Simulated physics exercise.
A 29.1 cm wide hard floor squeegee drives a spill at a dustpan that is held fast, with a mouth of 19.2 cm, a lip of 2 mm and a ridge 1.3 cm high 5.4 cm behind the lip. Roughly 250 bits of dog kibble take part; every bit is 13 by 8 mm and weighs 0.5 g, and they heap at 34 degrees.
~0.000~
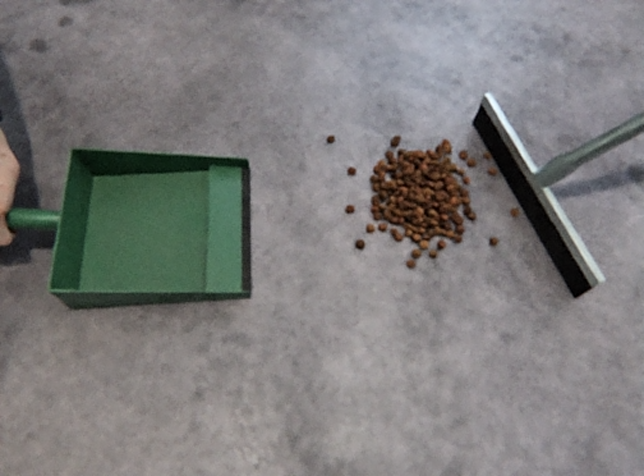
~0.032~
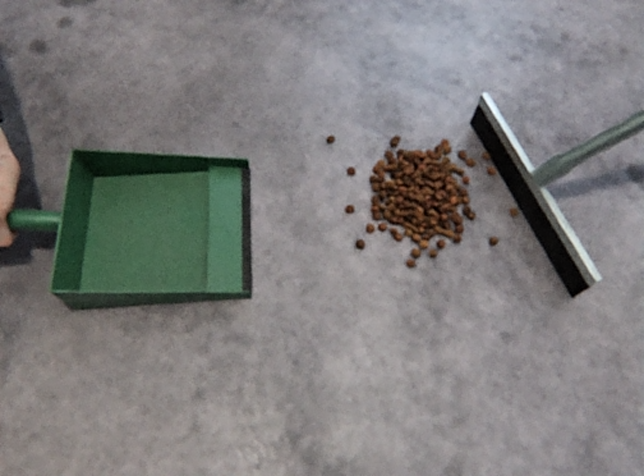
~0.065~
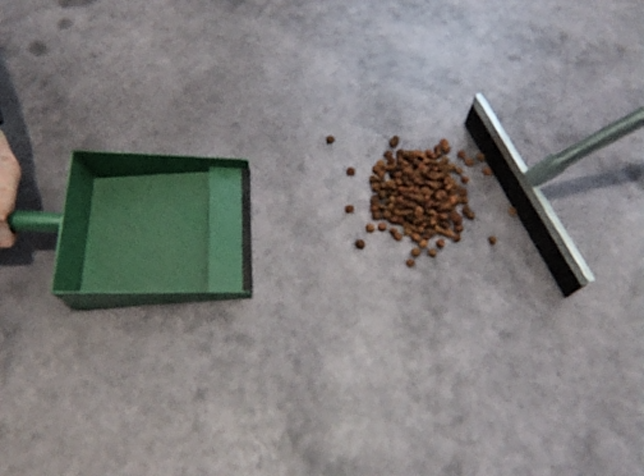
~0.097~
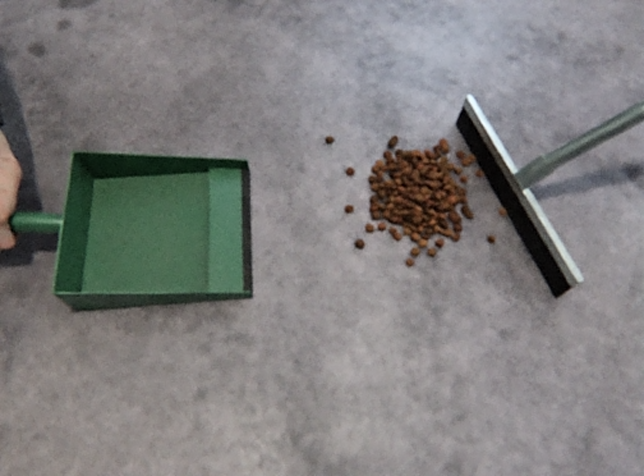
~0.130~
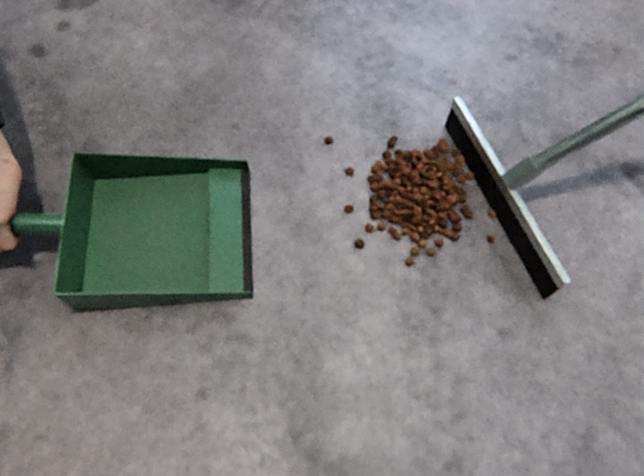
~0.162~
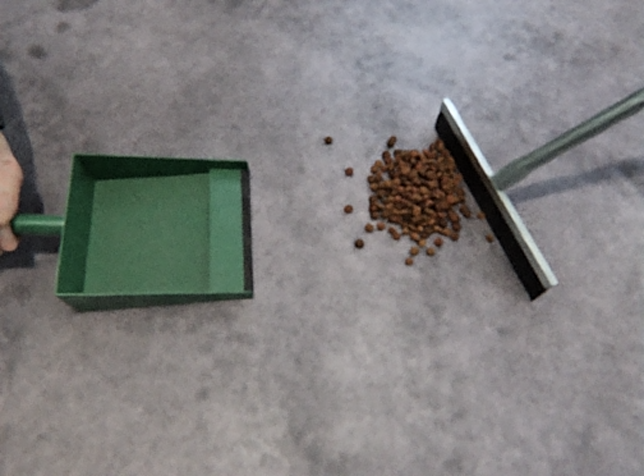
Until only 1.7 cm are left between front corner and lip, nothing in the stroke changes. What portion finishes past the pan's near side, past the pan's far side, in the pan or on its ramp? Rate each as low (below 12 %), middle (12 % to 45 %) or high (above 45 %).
Past the pan's near side - low, past the pan's far side - low, in the pan or on its ramp - middle.
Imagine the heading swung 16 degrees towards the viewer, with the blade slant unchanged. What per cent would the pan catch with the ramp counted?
25 %.
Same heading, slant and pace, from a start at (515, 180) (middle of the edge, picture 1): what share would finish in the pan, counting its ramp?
Some 10 per cent.
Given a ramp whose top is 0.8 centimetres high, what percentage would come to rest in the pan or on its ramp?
With that ramp, near 20 per cent.
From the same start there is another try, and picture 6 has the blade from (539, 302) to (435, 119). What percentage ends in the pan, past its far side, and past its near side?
Final per cent - pan 25, far 10, near 25.
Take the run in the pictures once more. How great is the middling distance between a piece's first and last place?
Around 22 centimetres.
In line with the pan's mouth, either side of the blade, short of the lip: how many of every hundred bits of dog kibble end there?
I'd put it near 65 per cent.
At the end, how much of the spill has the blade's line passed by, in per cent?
Roughly 0 per cent of it.
After 0.45 s, middle of the blade 19 cm from the lip; 0 % over the lip, far side 10 %, near side 0 %.
Then, at 0.64 s, middle of the blade 10 cm from the lip; 0 % over the lip, far side 5 %, near side 5 %.
Then, at 0.94 s, middle of the blade 6 cm from the lip; 20 % over the lip, far side 5 %, near side 5 %.
By 1.2 s all is still; near side 5 %, far side 5 %, pan 20 %, in front of the lip or behind the blade 65 %.
